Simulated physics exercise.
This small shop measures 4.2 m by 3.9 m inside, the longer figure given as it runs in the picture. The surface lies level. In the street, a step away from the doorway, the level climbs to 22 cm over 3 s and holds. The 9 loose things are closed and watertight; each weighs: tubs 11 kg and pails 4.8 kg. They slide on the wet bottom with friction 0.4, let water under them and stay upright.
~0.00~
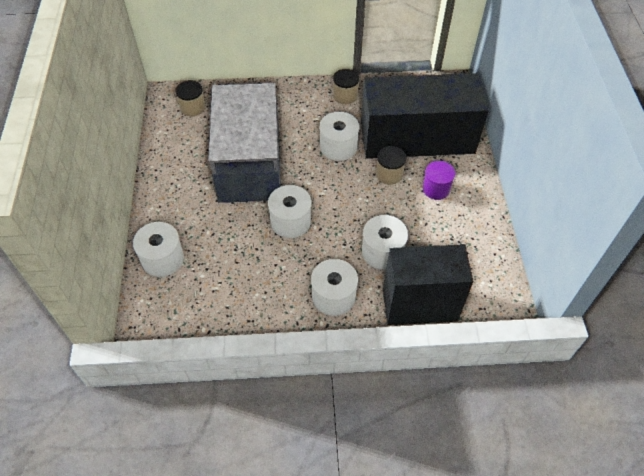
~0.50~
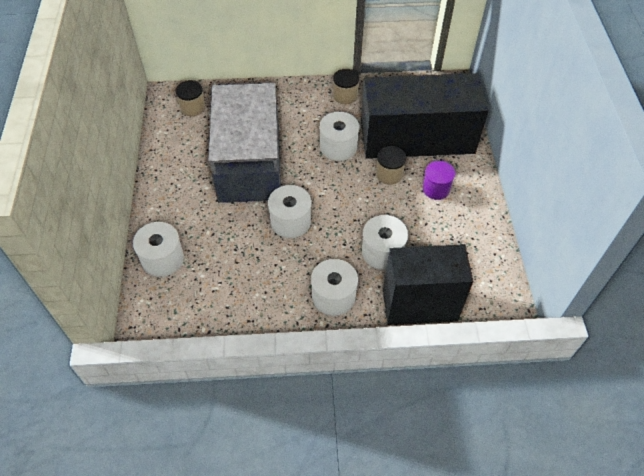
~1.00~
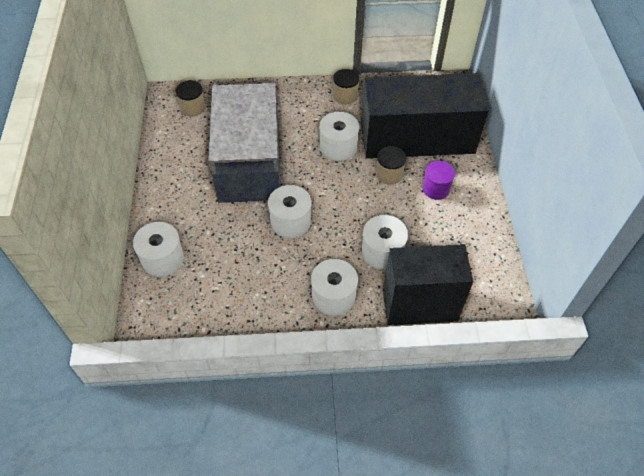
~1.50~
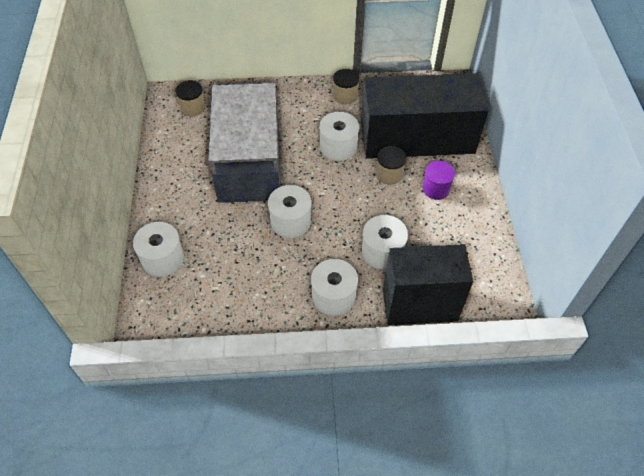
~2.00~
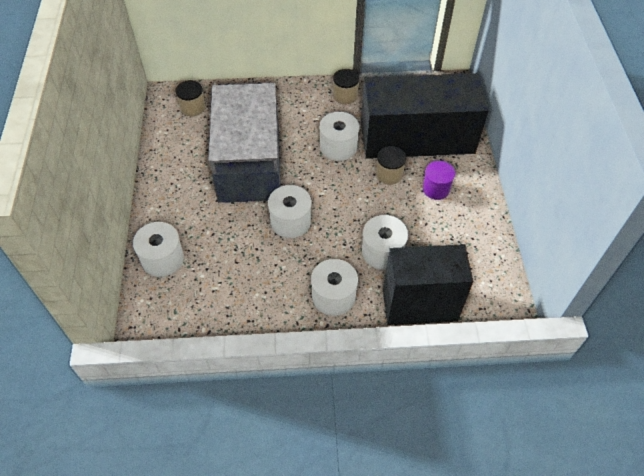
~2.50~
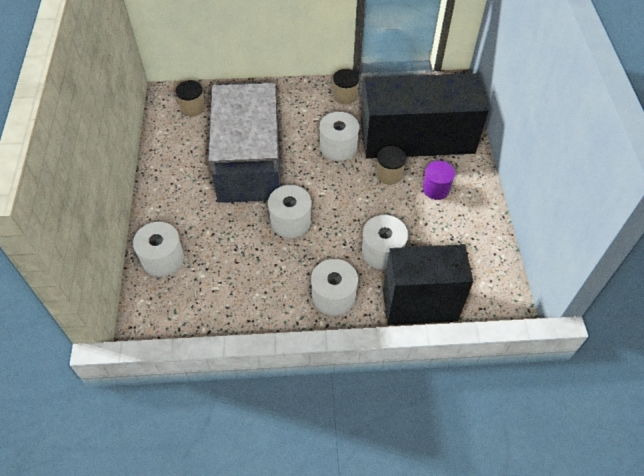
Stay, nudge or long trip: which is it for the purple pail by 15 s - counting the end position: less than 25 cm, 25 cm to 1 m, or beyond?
The purple pail moves a short way.
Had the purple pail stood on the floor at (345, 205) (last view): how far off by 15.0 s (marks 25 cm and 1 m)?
It is nudged along.
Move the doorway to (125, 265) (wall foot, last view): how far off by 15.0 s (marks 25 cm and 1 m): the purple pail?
In that case the purple pail slides a little.
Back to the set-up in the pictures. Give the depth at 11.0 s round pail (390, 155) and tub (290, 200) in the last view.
About 4 and 6 cm.
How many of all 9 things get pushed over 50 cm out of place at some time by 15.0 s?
I count 9.
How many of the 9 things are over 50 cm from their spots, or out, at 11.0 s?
By then 3.
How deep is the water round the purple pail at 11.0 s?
About 5 cm.
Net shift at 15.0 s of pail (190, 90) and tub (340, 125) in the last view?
In turn: 300 cm, 120 cm.
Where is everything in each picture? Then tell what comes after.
The purple pail at (440, 172) rests on the ground; 0.0 m2 under water; 0 of 9 have shifted, in the first picture.
The purple pail at (440, 172), on the bottom; water covers 0.0 m2; 0 of 9 have shifted, in the second picture.
The purple pail at (440, 172) rests on the ground; water covers 0.0 m2; 0 of 9 have shifted, in the third picture.
The purple pail at (440, 172) rests on the ground; 0.0 m2 under water; 0 of 9 have shifted, in the fourth picture.
The purple pail at (440, 172), on the bottom; 0.2 m2 under water; 0 of 9 have shifted, in the fifth picture.
The purple pail at (440, 172), on the bottom; 0.8 m2 under water; 0 of 9 have shifted, in the sixth picture.
After 3.5 s the purple pail is near (440, 172), 0.0 m from its start, aground; 0 afloat.
After 6.8 s the purple pail is near (440, 172), 0.0 m from its start, aground; 2 afloat.
After 11.0 s the purple pail is near (439, 171), 0.0 m from its start, aground; 4 afloat.
After 15.0 s the purple pail is near (370, 172), 0.8 m from its start, afloat; 9 afloat.
